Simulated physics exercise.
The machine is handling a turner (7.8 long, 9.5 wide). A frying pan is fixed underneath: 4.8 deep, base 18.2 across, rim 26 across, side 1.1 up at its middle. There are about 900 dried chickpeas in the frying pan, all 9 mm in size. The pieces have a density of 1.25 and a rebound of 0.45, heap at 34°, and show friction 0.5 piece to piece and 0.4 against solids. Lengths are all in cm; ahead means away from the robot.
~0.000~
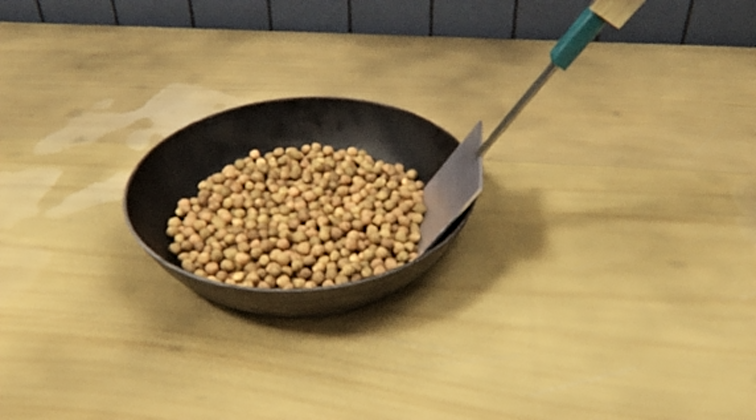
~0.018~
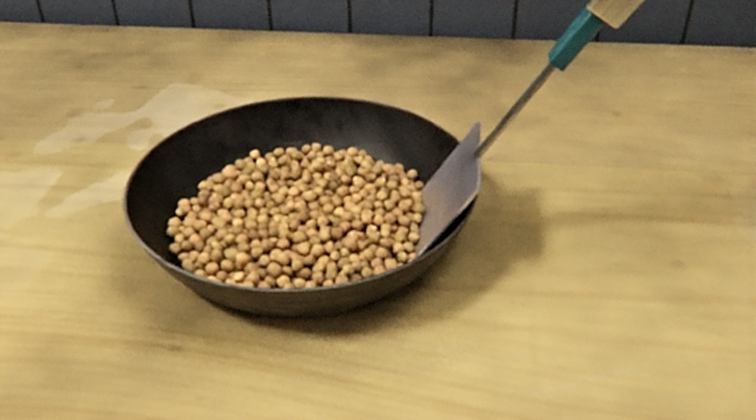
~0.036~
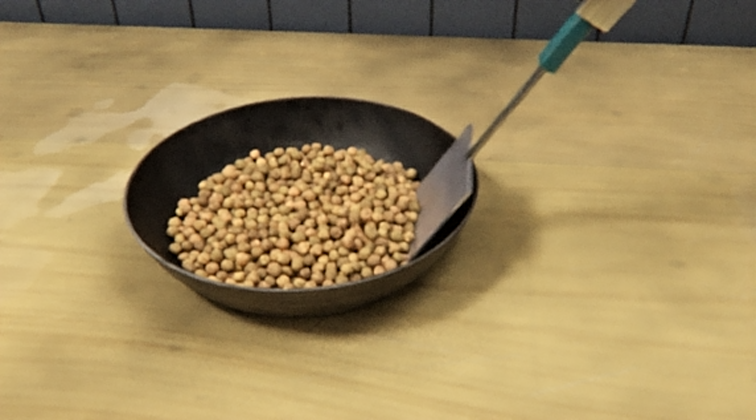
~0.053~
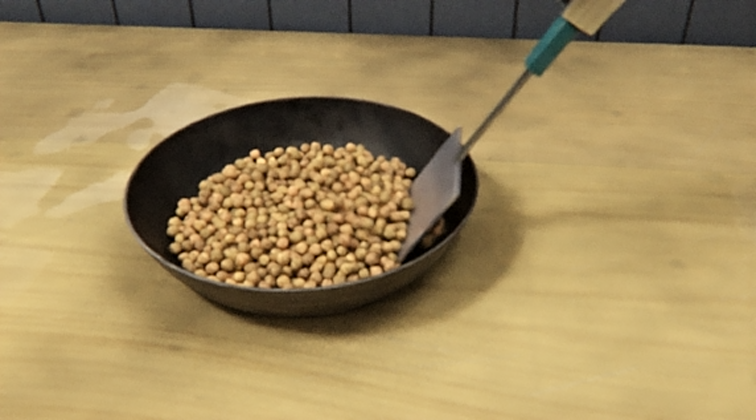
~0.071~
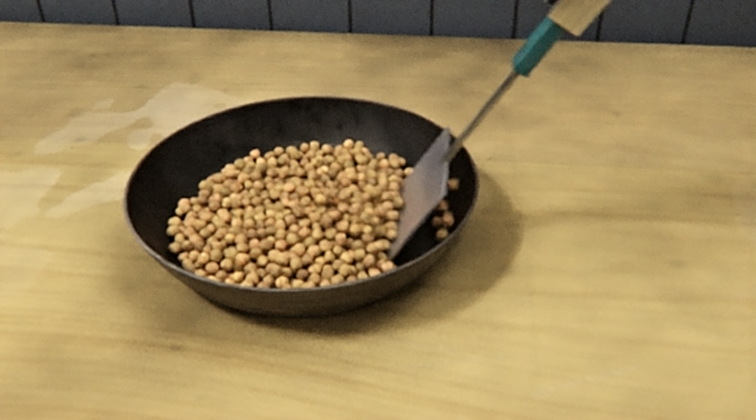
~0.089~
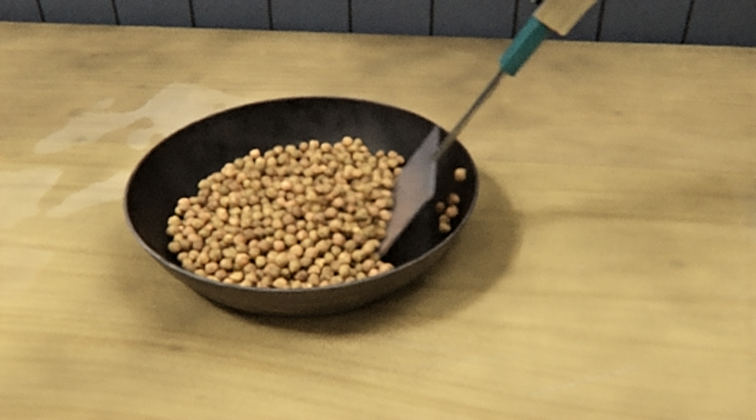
In a dark frying pan on a wooden surface, a turner pushes chickpeas left.
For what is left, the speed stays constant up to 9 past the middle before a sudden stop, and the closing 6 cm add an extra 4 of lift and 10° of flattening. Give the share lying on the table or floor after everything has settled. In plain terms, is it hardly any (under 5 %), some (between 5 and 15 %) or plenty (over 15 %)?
Some - between 5 and 15 %.
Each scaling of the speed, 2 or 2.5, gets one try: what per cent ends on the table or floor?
The two tries give about 20 and 25 in a hundred.
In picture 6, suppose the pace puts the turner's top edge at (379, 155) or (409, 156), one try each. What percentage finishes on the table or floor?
Respectively, around 25 and 20 per cent.
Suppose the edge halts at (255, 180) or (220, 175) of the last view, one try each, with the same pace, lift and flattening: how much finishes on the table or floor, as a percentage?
Close to 0 and close to 0 per cent, respectively.
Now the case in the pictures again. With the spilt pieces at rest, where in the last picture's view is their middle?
Near (71, 217) in the last picture.
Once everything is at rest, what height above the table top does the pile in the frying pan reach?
About 6.0 centimetres.
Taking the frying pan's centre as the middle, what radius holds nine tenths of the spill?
I'd put it at about 30 centimetres.
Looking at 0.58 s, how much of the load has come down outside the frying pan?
About 6 per cent.
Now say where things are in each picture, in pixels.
Turner top edge at (481, 152), sloping 58°; upper third of the load around (308, 210), from x 175 to 430, top at y 150; 900 in the frying pan, in the first frame.
Turner top edge at (479, 153), sloping 58°; upper third of the load around (308, 209), from x 175 to 430, top at y 150, in the second frame.
Turner top edge at (471, 155), sloping 58°; upper third of the load around (310, 208), from x 175 to 430, top at y 150, in the third frame.
Turner top edge at (459, 158), sloping 58°; upper third of the load around (319, 205), from x 175 to 440, top at y 150, in the fourth frame.
Turner top edge at (447, 158), sloping 58°; upper third of the load around (319, 204), from x 175 to 455, top at y 145, in the fifth frame.
Turner top edge at (435, 157), sloping 58°; upper third of the load around (314, 202), from x 175 to 460, top at y 140; 900 in the frying pan, in the sixth frame.
After 0.20 s, sloping 58°, highest piece 4 above the table; 899 in the frying pan, 1 on the blade or in flight.
After 0.32 s, sloping 54°, highest piece 5 above the table; 899 in the frying pan, 1 on the table or floor.
After 0.58 s, sloping 48°, highest piece 6 above the table; 829 in the frying pan, 62 on the table or floor, 9 on the blade or in flight.
After 1.63 s, sloping 48°, highest piece 5 above the table; 829 in the frying pan, 71 on the table or floor.
At rest, 829 in the frying pan, 71 on the table or floor. That is 8 % on the table or floor.
